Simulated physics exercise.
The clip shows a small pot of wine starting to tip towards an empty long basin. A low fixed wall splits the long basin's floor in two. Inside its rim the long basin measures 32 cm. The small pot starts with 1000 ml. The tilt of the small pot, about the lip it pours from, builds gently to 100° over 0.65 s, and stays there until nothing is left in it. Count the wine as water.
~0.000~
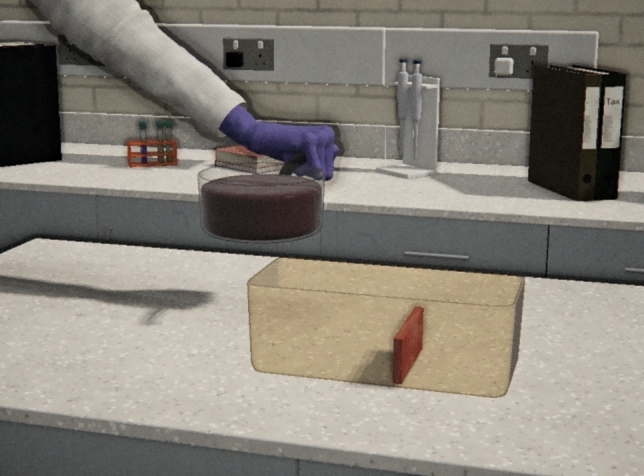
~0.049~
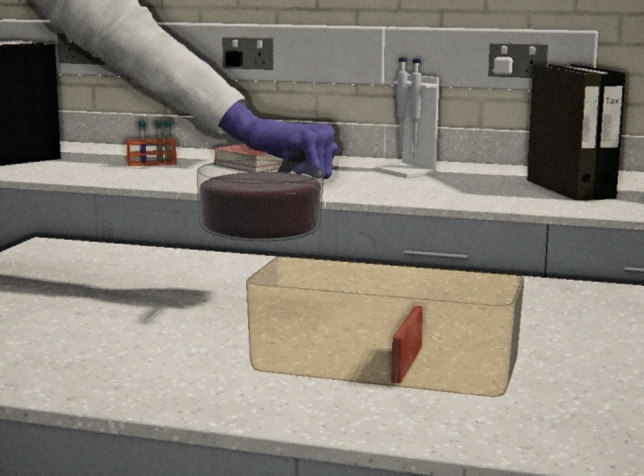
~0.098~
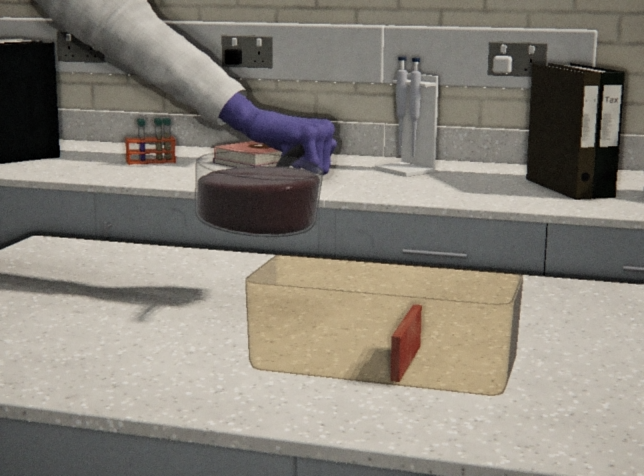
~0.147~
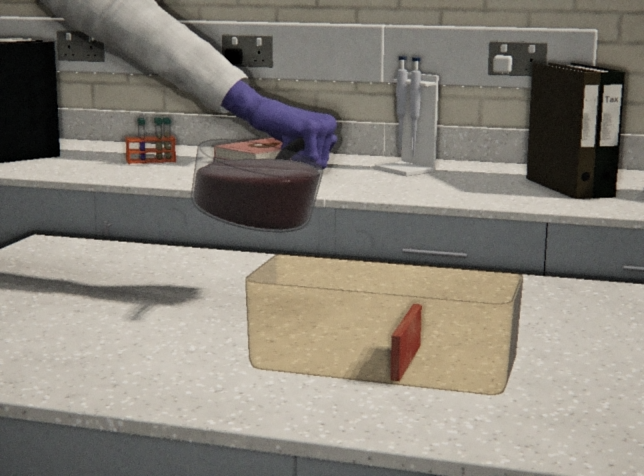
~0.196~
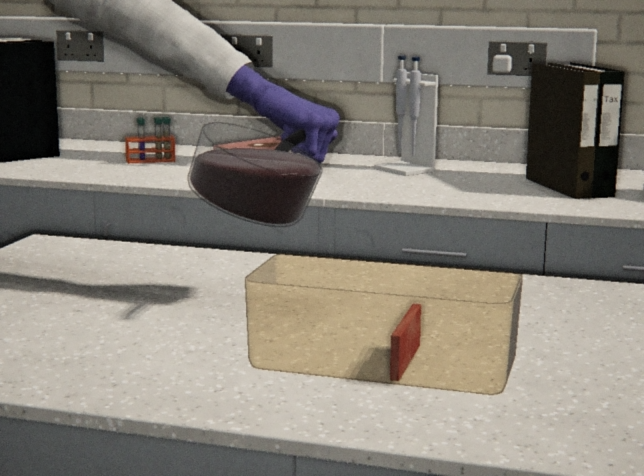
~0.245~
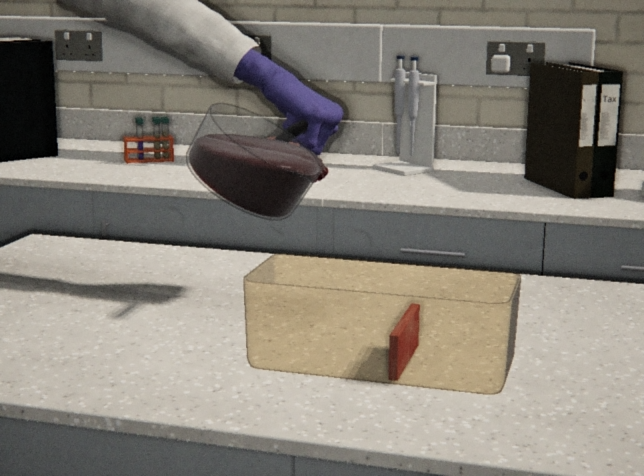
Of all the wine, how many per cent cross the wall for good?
About 47 per cent.
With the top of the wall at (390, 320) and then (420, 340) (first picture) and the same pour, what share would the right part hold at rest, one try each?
In turn about 60 and 35 per cent.
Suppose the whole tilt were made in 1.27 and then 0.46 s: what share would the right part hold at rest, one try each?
First 40, then 50 per cent.
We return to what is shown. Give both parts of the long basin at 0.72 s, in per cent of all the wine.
Near 18 on the left, 64 on the right.
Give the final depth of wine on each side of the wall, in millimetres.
Left about 18 mm, right about 28 mm.
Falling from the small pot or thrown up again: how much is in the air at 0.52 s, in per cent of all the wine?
About 52 per cent.
Then, 0.52 s in, the tilt is 90° and 38 per cent is still to pour, 10 is left of the wall and 0 right of it.
Then, 0.72 s in, the tilt is 100° and 5 per cent is still to pour, 17 is left of the wall and 64 right of it.
Then, 0.92 s in, the tilt is 100° and 1 per cent is still to pour, 30 is left of the wall and 37 right of it.
Then, 1.15 s in, the tilt is 100° and 0 per cent is still to pour, 43 is left of the wall and 50 right of it.
Finally, 46 per cent lies left of the wall, 47 right of it and 7 outside.
